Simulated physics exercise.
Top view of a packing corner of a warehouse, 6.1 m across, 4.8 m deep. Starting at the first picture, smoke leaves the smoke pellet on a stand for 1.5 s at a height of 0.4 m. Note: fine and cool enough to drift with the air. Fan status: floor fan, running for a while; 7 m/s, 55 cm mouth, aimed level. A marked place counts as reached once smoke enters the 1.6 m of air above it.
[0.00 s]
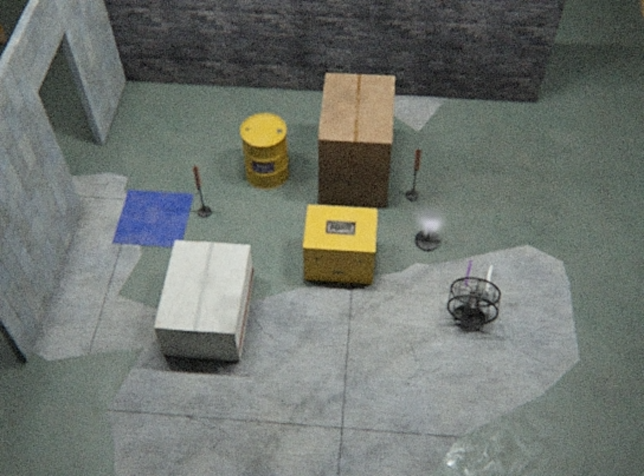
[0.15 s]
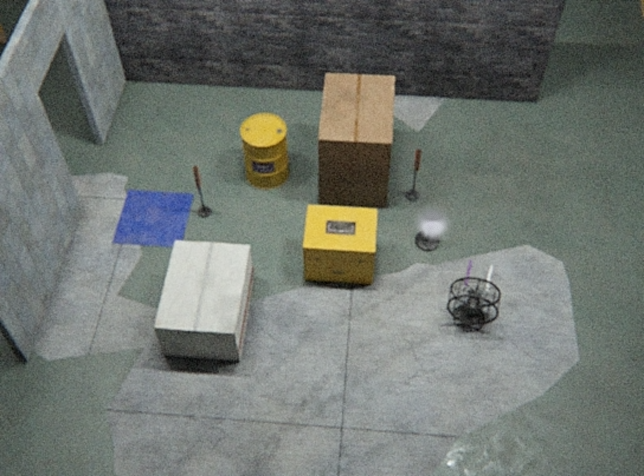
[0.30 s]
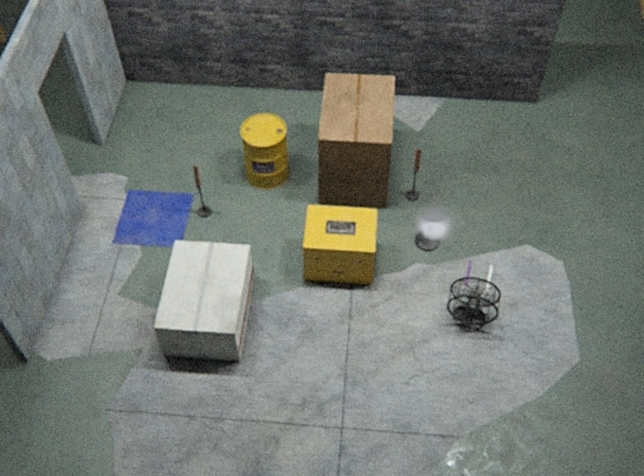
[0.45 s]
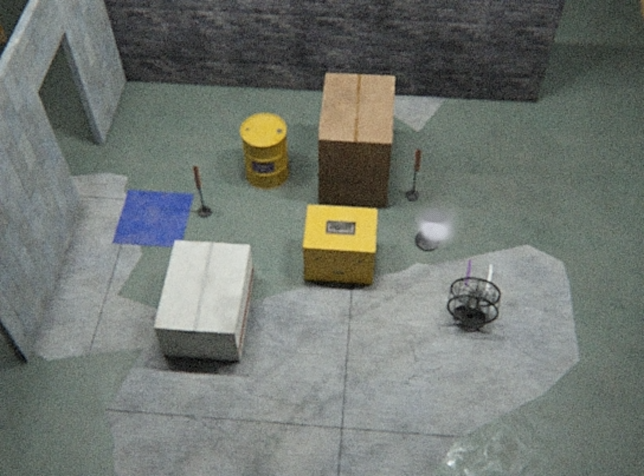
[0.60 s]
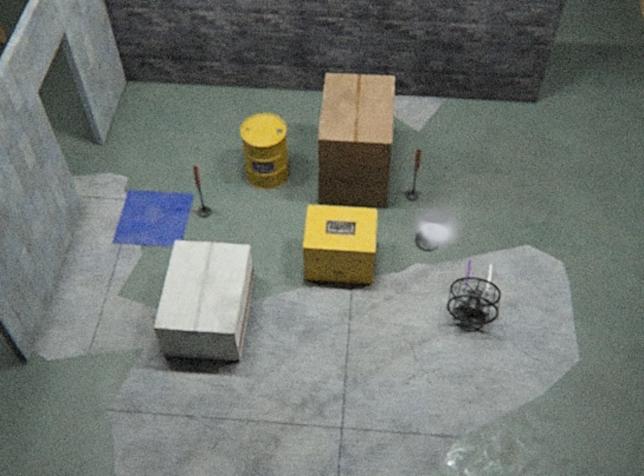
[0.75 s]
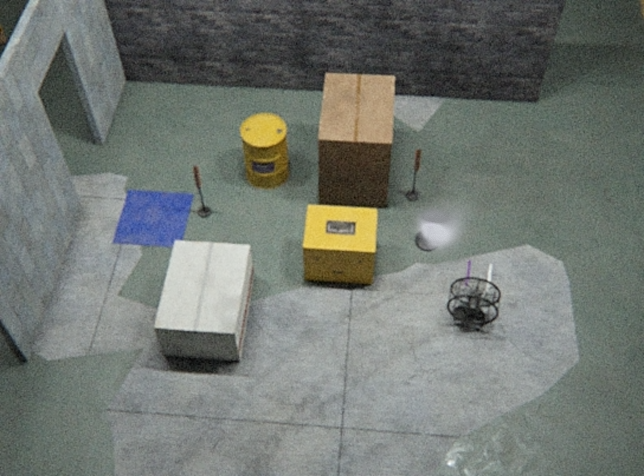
In a warehouse corner, pale smoke puffs from a small stand and spreads slightly right.
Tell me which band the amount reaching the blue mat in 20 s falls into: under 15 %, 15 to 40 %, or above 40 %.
I would put it at under 15 %.
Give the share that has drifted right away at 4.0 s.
Roughly 20 percent.
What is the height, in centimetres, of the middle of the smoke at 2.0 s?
Its middle sits roughly 20 cm above the surface.
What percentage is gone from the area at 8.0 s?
Roughly 40 percent at that time.
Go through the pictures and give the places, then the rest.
In the first picture, the smoke is thickest near (431, 221), the smoke pellet on a stand stands at (430, 226) and the floor fan is at (474, 301).
In the second picture, the smoke is thickest near (432, 223) and the blue mat is centred on (154, 218).
In the third picture, the smoke is thickest near (433, 224), a ribbon ends at (416, 171) and a ribbon ends at (199, 188).
In the fourth picture, the smoke is thickest near (434, 225), the top of a large carton is at (358, 106) and the top of a barrel is at (264, 130).
In the fifth picture, the smoke is thickest near (435, 226).
In the sixth picture, the smoke is thickest near (435, 226) and reaches out to (456, 219), a ribbon ends at (416, 171) and a ribbon ends at (199, 188).
By 2.0 s we count, 0 % has passed over the blue mat, with 99 % still about or yet to come, and the middle of the rest is near (450, 217).
By 4.0 s we count, 0 % has passed over the blue mat, with 82 % still about or yet to come, and the middle of the rest is near (389, 94).
By 8.0 s we count, 0 % has passed over the blue mat, with 59 % still about or yet to come, and the middle of the rest is near (113, 76).
By 20.0 s we count, 3 % has passed over the blue mat, with 12 % still about or yet to come.
